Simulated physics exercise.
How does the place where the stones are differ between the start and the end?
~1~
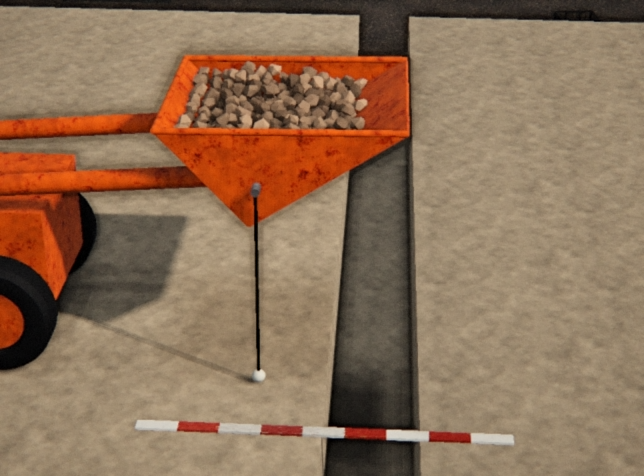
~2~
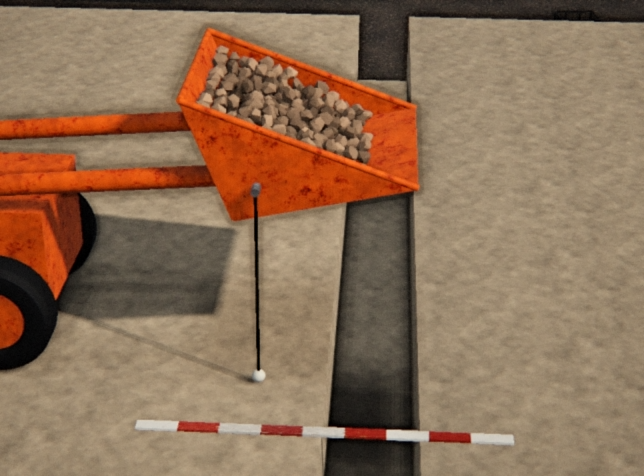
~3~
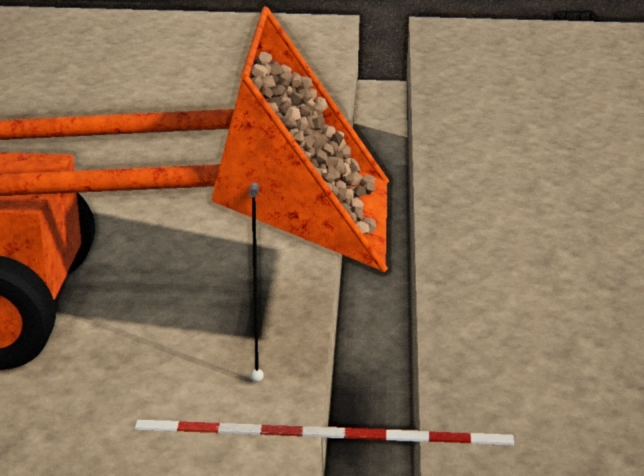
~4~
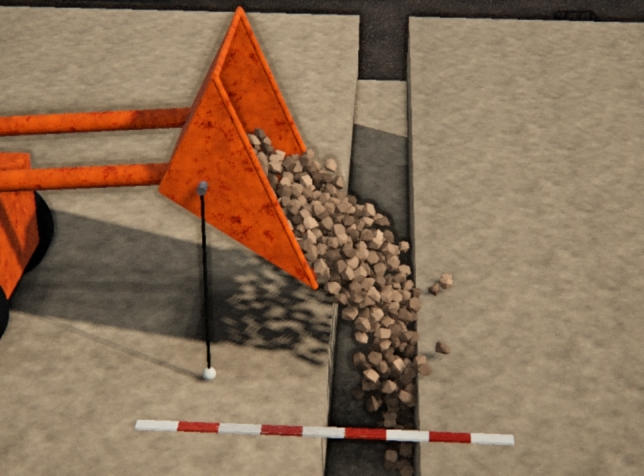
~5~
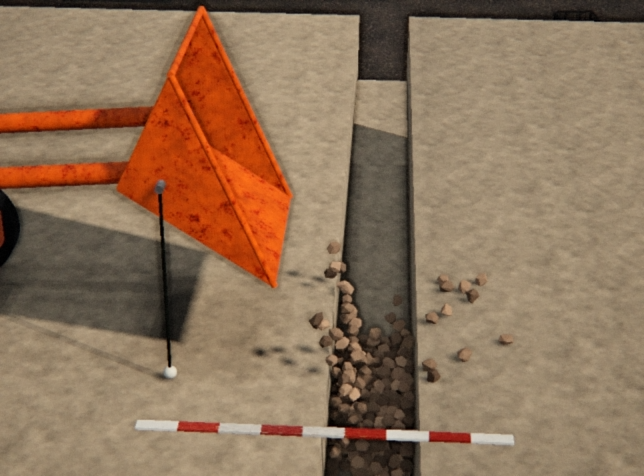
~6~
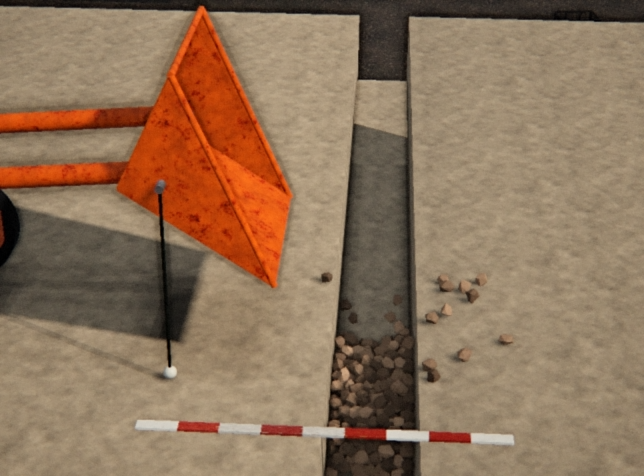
At the start the stones are piled in the raised orange bucket, and at the end nearly all of them lie lower down and further right, in the trench.
An orange loader tipped its bucket of broken rock toward the right, then backed away to the left as the stones poured into the trench. Nearly all of them settled down there, with a few scattered on the far side and the bucket empty.
